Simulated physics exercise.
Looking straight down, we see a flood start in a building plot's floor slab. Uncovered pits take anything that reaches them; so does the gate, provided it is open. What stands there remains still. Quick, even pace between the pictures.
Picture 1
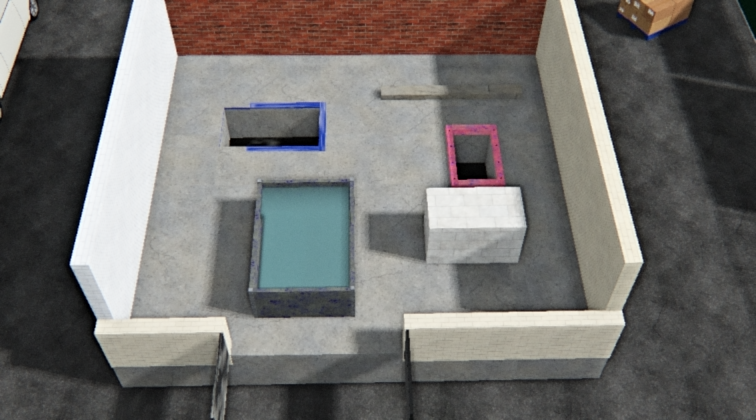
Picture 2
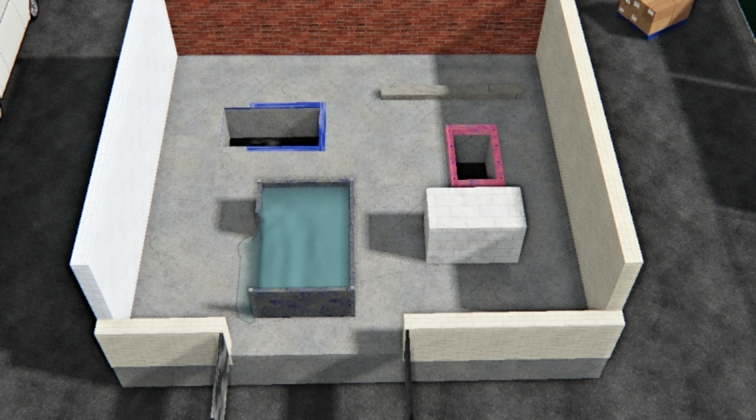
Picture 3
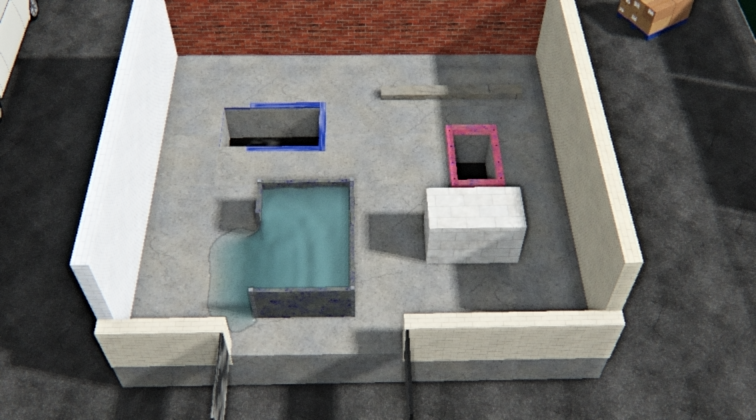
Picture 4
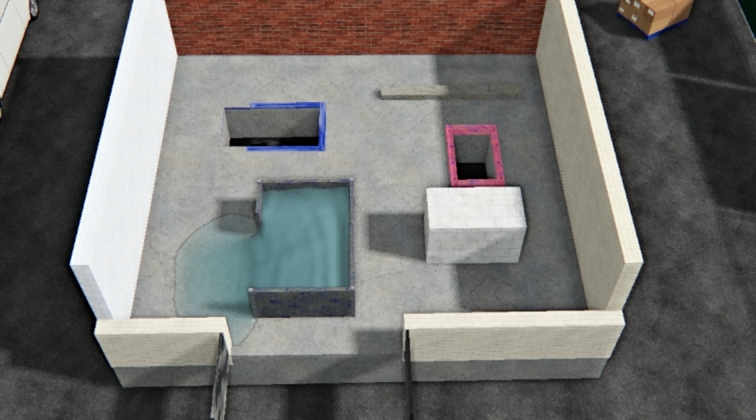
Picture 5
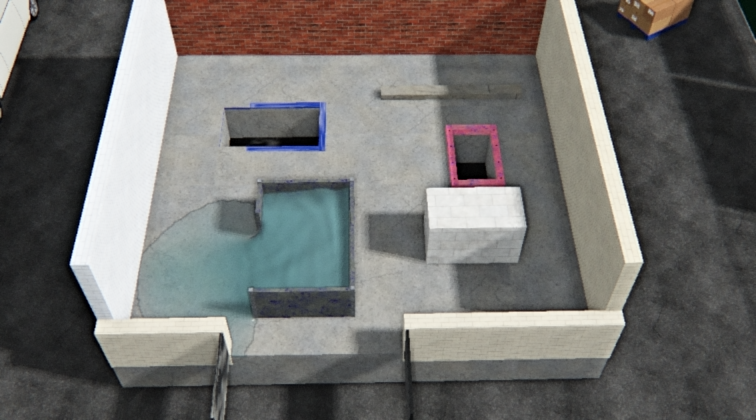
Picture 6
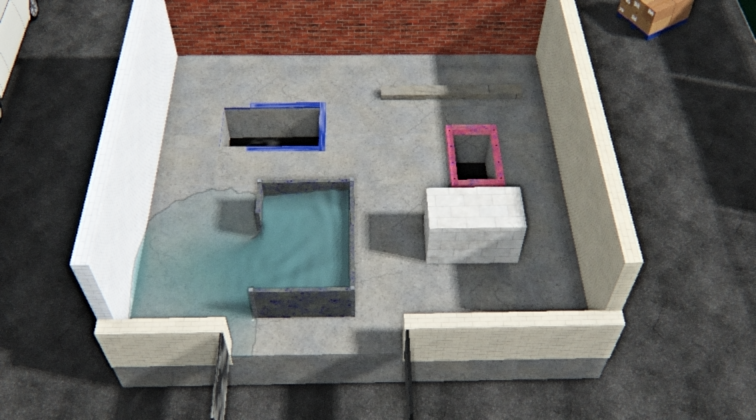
Teal water pouring from the left side of an open tank and spreading across a walled concrete floor to the left wall.
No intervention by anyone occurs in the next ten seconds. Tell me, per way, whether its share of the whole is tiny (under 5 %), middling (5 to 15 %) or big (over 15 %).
Result: The gate sits in the mid range, the blue pit goes higher than fifteen per cent, the pink pit stays lower than five per cent.
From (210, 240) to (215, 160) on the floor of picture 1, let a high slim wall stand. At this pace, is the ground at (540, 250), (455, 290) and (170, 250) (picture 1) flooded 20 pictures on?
As the points were listed, they come out free from flooding, free from flooding, and finally taken by the flood.
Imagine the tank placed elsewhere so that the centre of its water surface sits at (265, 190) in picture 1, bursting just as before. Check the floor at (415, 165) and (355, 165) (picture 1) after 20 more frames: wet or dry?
As listed: Not flooded, dry.
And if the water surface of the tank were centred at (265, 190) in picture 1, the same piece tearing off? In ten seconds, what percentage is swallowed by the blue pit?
Share in the blue pit - 20 in a hundred.
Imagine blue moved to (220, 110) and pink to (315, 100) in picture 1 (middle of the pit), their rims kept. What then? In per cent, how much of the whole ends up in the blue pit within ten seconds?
Share, blue pit, approx.: 45 in a hundred.
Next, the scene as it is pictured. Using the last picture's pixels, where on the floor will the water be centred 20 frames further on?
At roughly (228, 239).
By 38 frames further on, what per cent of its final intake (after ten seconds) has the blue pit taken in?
Roughly 65 percent.
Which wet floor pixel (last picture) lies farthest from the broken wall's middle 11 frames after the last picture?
About (173, 86).
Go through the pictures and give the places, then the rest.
The first picture shows the tank at (304, 236) is whole and still.
In the second picture, water pours out at (259, 267) and has run to (251, 239).
In the third picture, the front is at a hidden place, out from the gap at (260, 269).
In the fourth picture, the front is at (192, 239), out from the gap at (260, 270).
In the fifth picture, the front is at (146, 258), out from the gap at (260, 270).
In the sixth picture, the front is at a hidden place, out from the gap at (260, 270).
A moment on, water covers 15 % of the floor; the gate 0 %, the blue pit 0 %, the pink pit 0 %.
Next, water covers 20 % of the floor; the gate 0 %, the blue pit 0 %, the pink pit 0 %.
Then, water covers 35 % of the floor; the gate 3 %, the blue pit 7 %, the pink pit 0 %.
Later, water covers 50 % of the floor; the gate 9 %, the blue pit 21 %, the pink pit 0 %.
In the end, water covers 60 % of the floor; the gate 12 %, the blue pit 33 %, the pink pit 0 %.
